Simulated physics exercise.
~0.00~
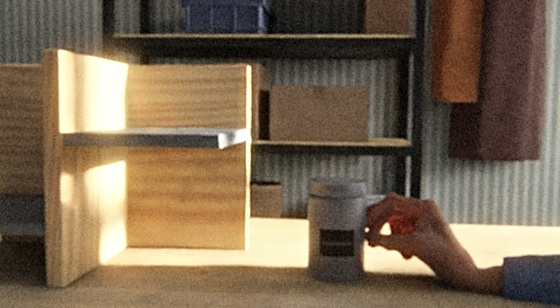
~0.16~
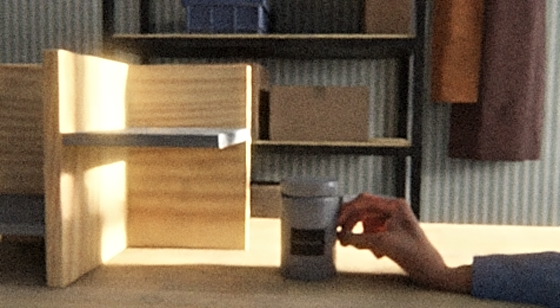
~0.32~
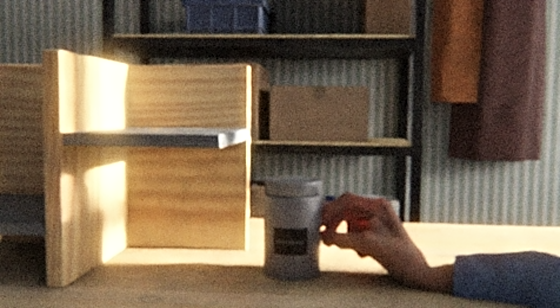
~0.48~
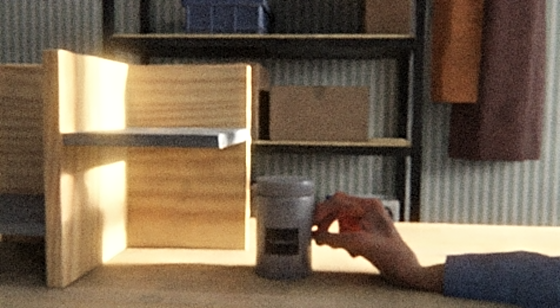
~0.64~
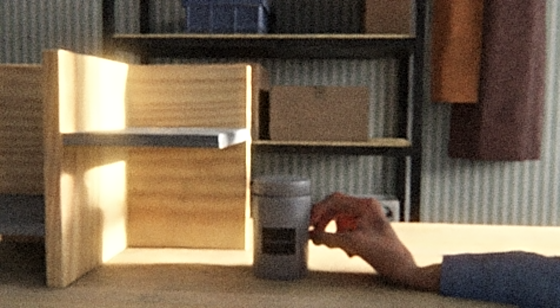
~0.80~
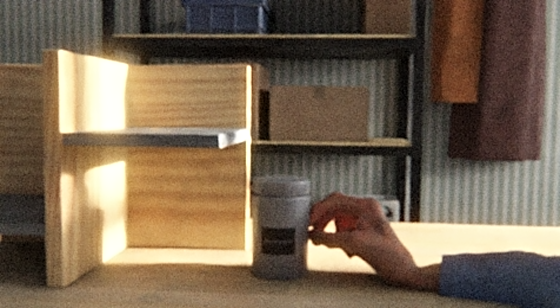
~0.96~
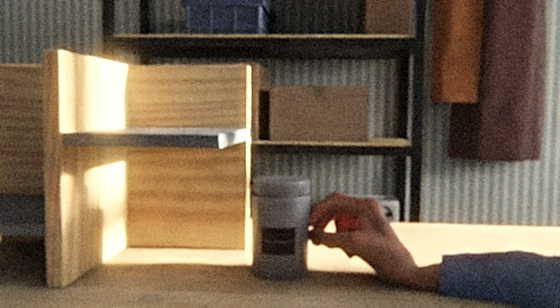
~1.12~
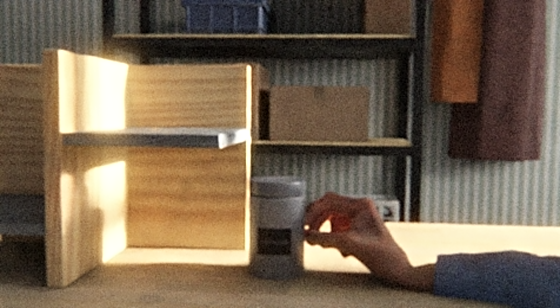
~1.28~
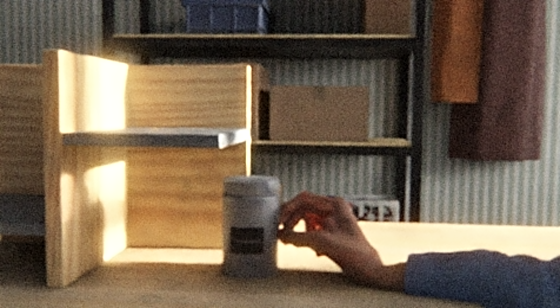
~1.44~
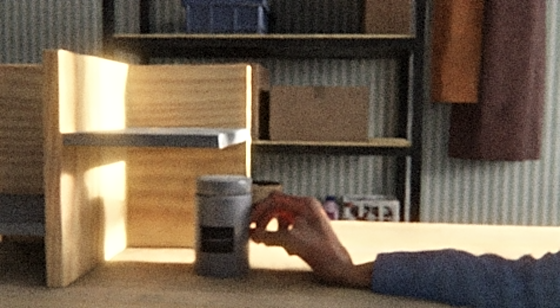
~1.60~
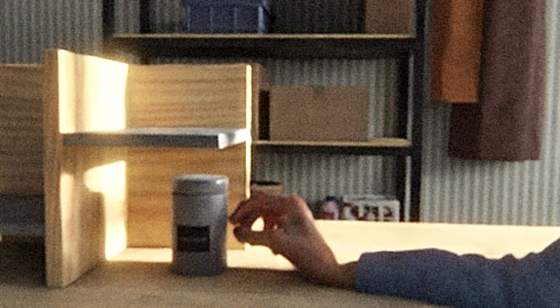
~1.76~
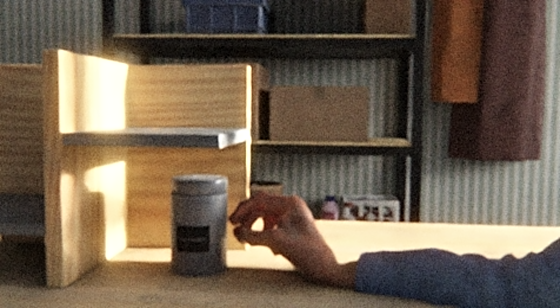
On a wooden surface, a hand slides a grey jar left until it sits under a low shelf.
